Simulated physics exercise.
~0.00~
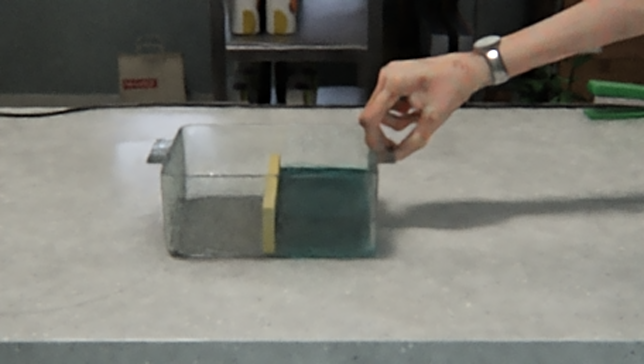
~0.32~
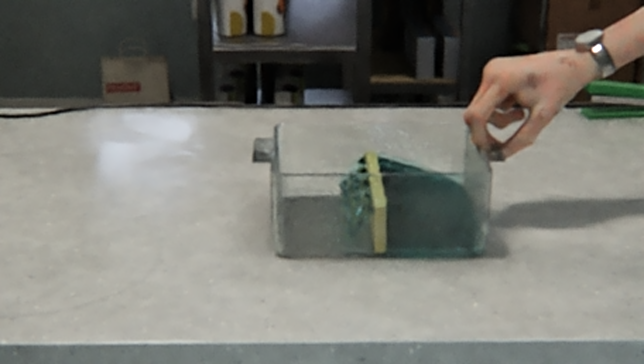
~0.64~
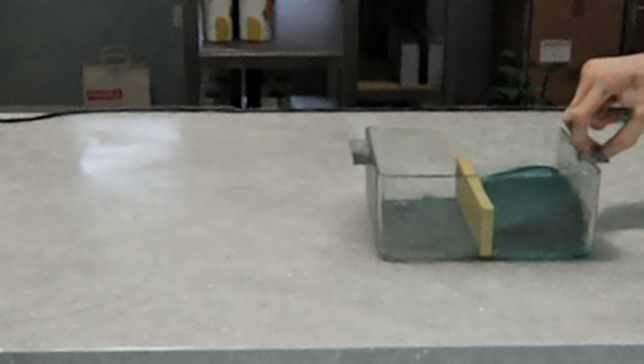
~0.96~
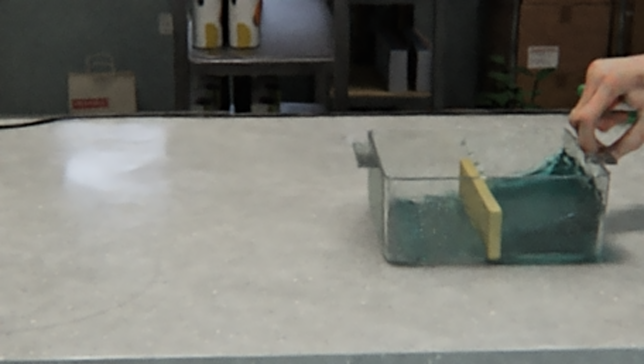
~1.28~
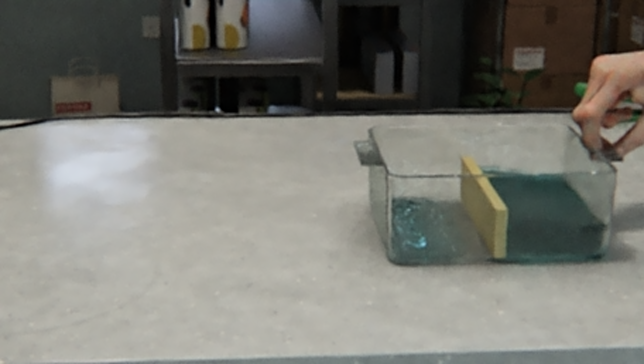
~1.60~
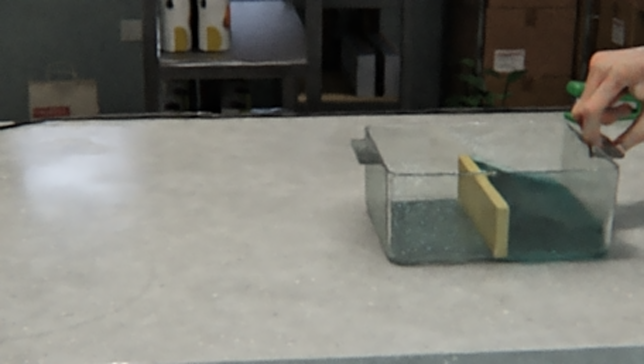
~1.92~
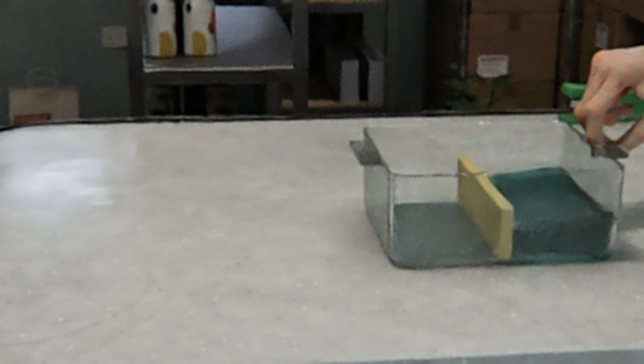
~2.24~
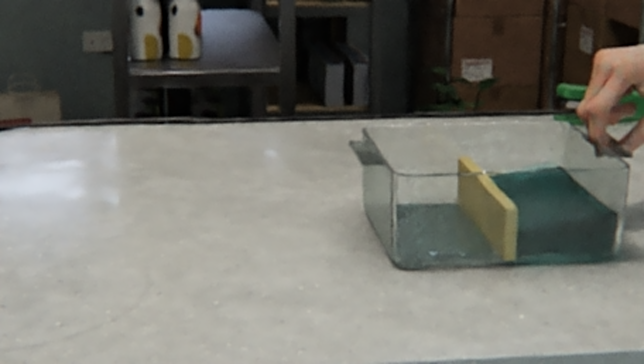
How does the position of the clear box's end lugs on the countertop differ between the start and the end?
At the start the lugs are with the box around the left and middle of the view. By the end they have moved right with it, to the right half of the view.
A hand pulling a clear box rightward, teal water sloshing past a yellow divider, leaving a little on the left and most on the right.
